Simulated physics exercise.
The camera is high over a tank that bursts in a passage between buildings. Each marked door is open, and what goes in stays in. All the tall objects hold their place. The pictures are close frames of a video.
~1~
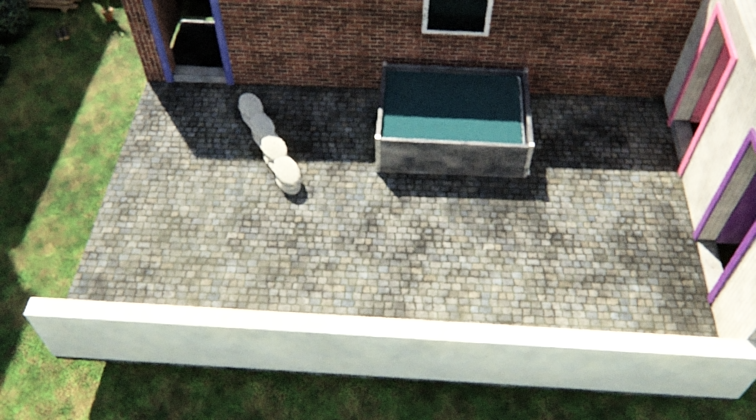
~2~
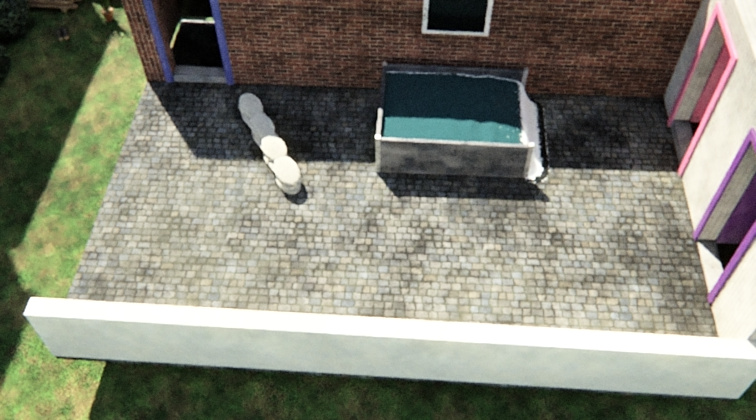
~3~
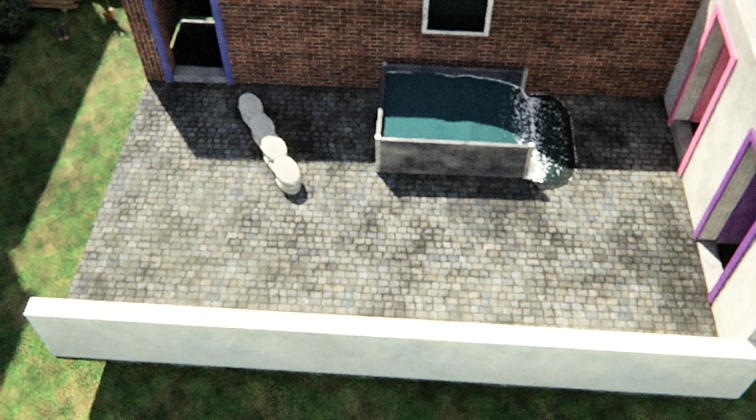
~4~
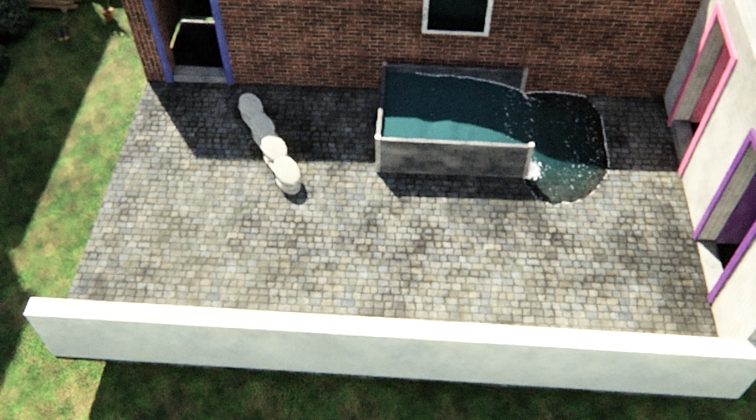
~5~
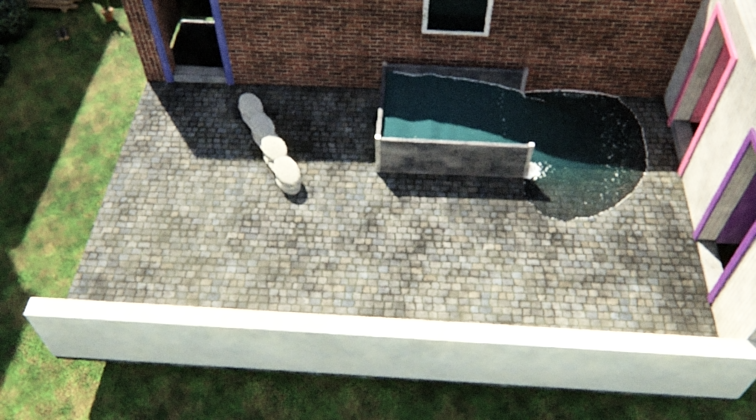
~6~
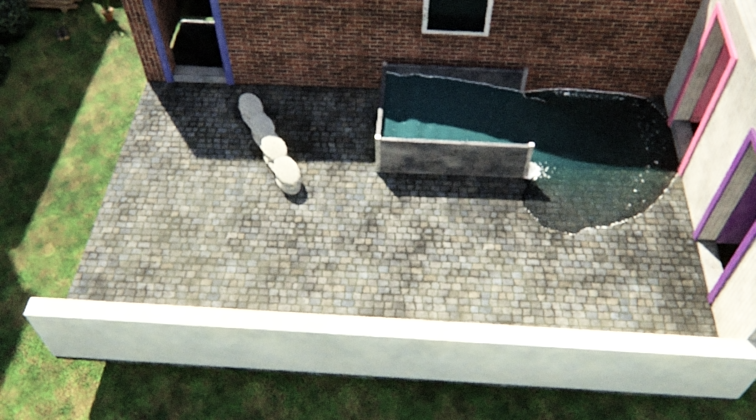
In a paved passage between buildings, water pours from a tank and spreads right.
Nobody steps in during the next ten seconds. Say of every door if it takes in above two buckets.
One by one: The purple door floods; the blue door holds within the limit; the pink door floods.
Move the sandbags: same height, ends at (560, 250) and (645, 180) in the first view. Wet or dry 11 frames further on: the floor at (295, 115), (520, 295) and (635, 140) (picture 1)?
One after the other: Dry, free of water, flooded.
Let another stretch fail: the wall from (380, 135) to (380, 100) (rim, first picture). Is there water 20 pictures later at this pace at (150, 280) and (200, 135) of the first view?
In that order: Wet, under water.
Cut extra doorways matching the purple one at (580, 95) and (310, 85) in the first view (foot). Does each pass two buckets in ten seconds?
One after the other: Goes over, lets less in.
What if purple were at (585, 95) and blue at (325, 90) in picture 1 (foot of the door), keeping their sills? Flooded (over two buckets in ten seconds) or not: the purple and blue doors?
In short: The purple one goes over; the blue one holds.
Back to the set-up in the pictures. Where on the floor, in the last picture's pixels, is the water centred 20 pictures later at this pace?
Around (570, 179).
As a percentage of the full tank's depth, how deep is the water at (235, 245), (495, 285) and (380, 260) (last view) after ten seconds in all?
About 4, 8 and 6 per cent.
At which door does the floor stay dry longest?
Last comes the blue-painted one.
A moment on, water covers 20 % of the floor; the purple door not reached, the blue door not reached, the pink door over two buckets in.
Next, water covers 20 % of the floor; the purple door under two buckets in, the blue door not reached, the pink door over two buckets in.
Then, water covers 30 % of the floor; the purple door over two buckets in, the blue door not reached, the pink door far over two buckets in.
Later, water covers 60 % of the floor; the purple door over two buckets in, the blue door not reached, the pink door far over two buckets in.
In the end, water covers 85 % of the floor; the purple door over two buckets in, the blue door wet at the sill, nothing in, the pink door far over two buckets in.
